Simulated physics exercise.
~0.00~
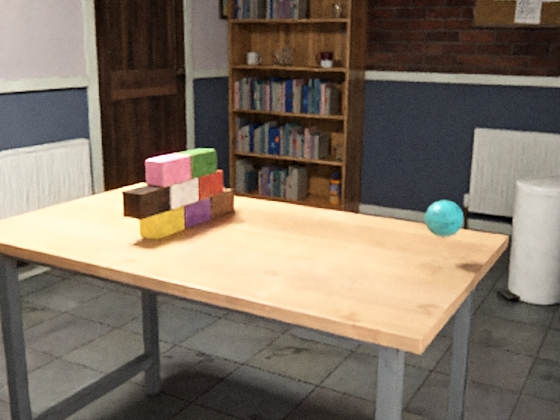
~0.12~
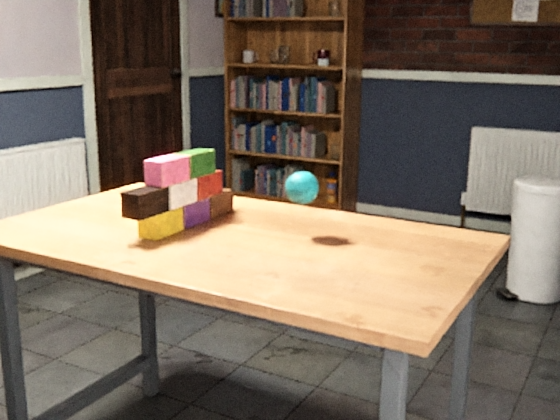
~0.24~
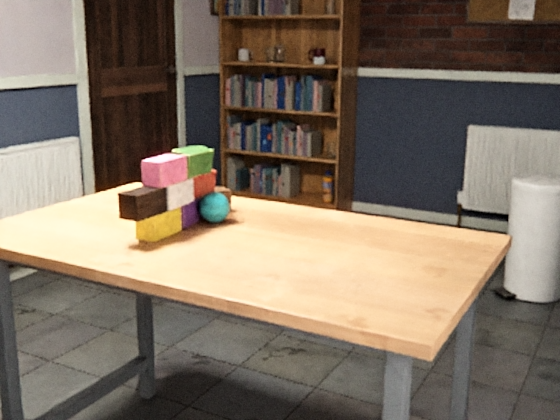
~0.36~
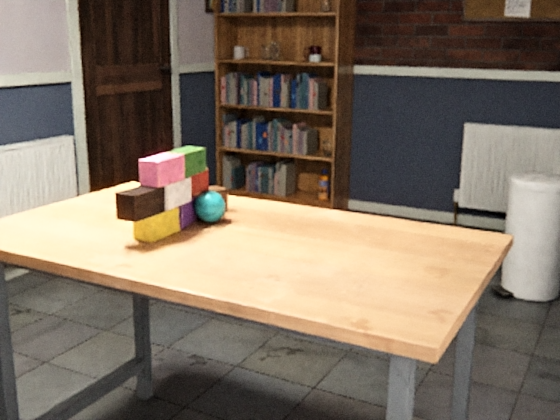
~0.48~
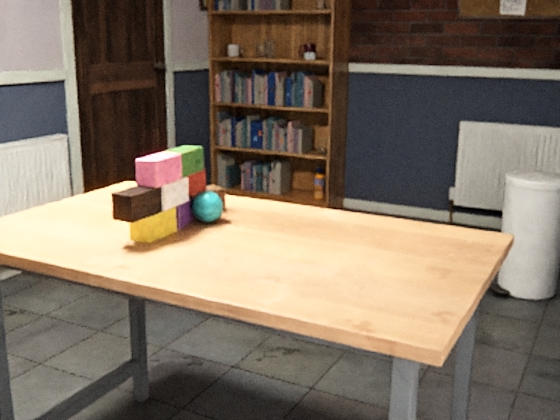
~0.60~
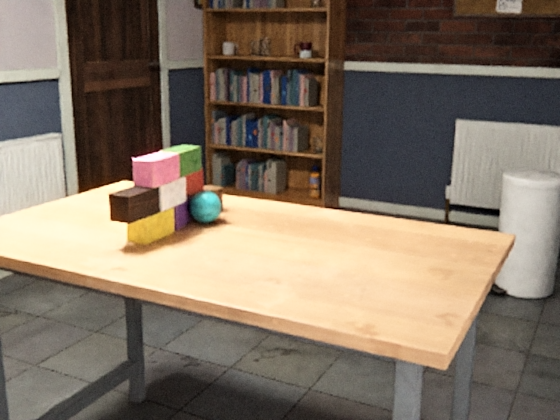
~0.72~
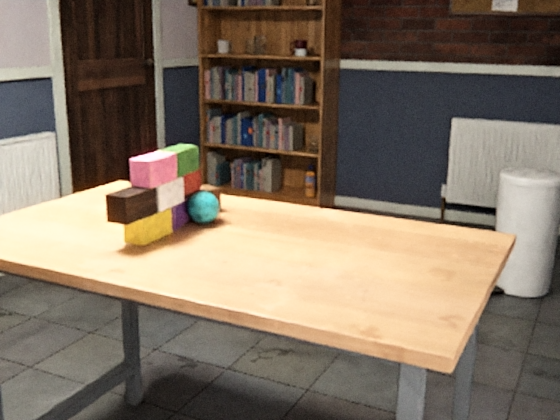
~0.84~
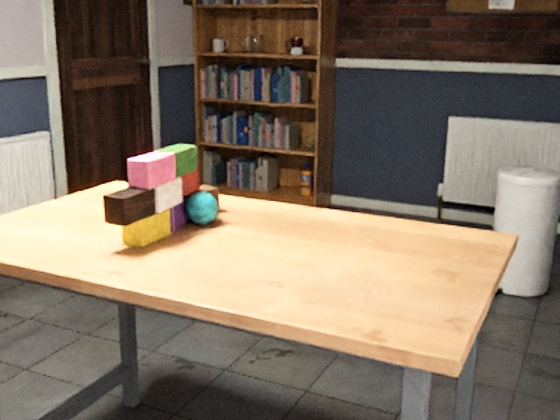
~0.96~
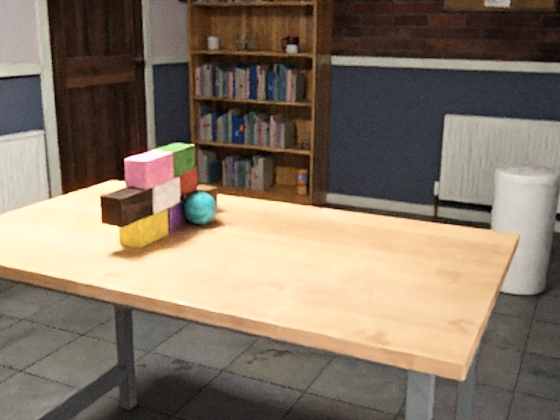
A turquoise ball hangs in the air over the right end of a pale wooden table, seen from slightly above in a room with a bookcase, a dark door and white radiators. Toward the left stands a small stack of coloured blocks, with pink and green on top, black, white and red in the middle, and yellow and purple below. The ball flies left across the table and meets the stack's right side, barely shifting the blocks. It then rests against them while the view drifts slowly sideways, and the stack remains standing, the green block still on top.
